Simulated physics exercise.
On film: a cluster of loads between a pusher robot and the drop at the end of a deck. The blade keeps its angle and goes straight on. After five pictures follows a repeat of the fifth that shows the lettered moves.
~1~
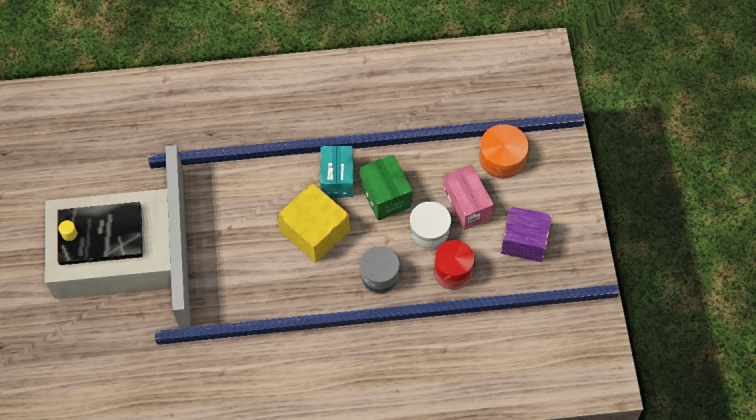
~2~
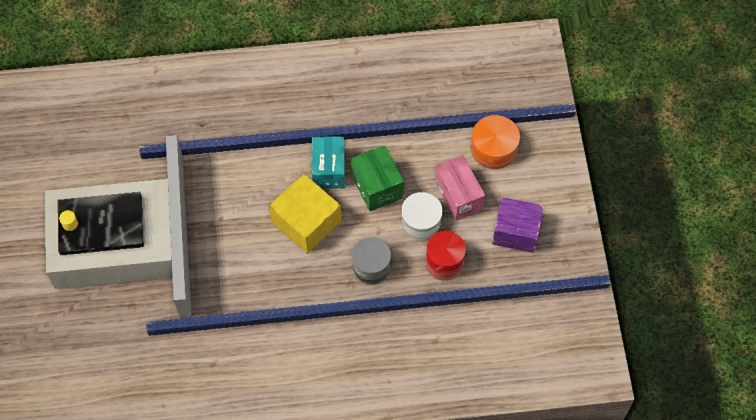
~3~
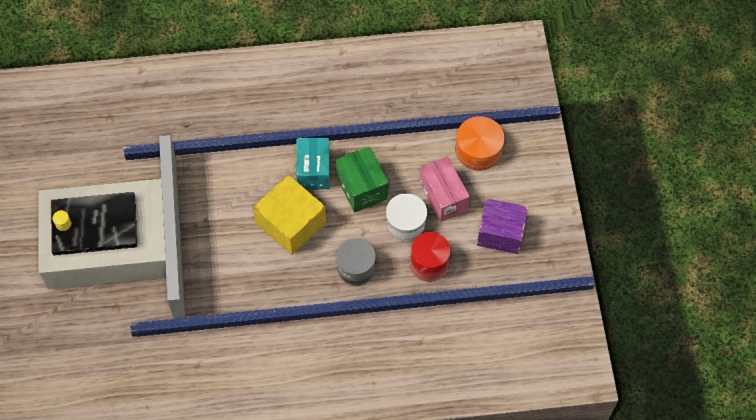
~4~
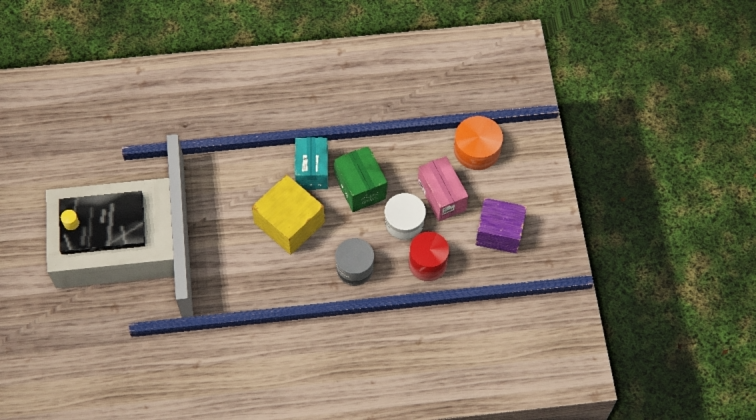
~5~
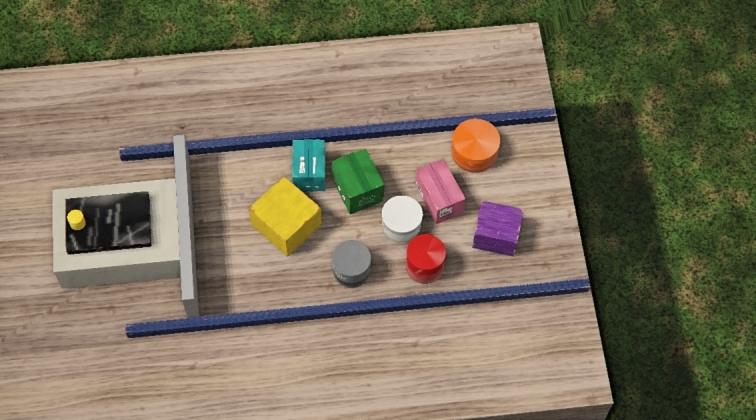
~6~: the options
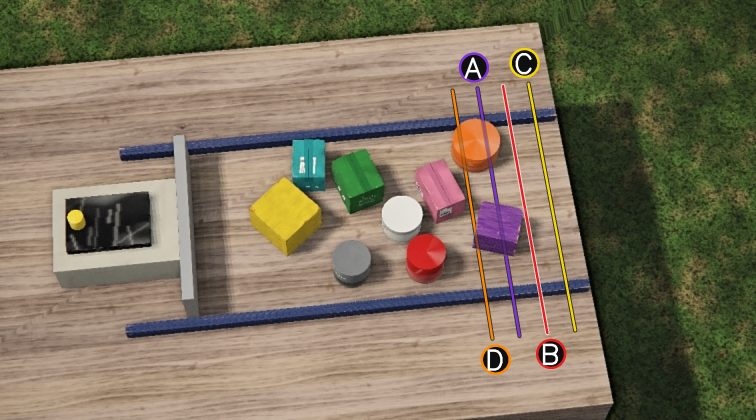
On a wooden deck above grass, a pale pusher robot creeping right between blue rails towards a motionless cluster of colourful boxes and canisters.
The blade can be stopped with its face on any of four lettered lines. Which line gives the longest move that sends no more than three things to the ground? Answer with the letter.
It can go as far as A.
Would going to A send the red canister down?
No.
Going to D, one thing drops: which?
The pink parcel.
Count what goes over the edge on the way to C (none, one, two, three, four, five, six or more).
By then, six or more.
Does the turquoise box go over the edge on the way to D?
No.
On the copy, A at (498, 207); B at (524, 204); C at (551, 202); D at (472, 209).
On A. First, robot (229, 210); turquoise box (314, 165); green box (362, 180).
Then, robot (341, 200); purple crate (525, 235); pink parcel (515, 185).
Finally, robot (430, 191); pink parcel over the edge; purple crate over the edge; three fallen.
By contrast, B drops five; C drops seven; D is within the limit but short.
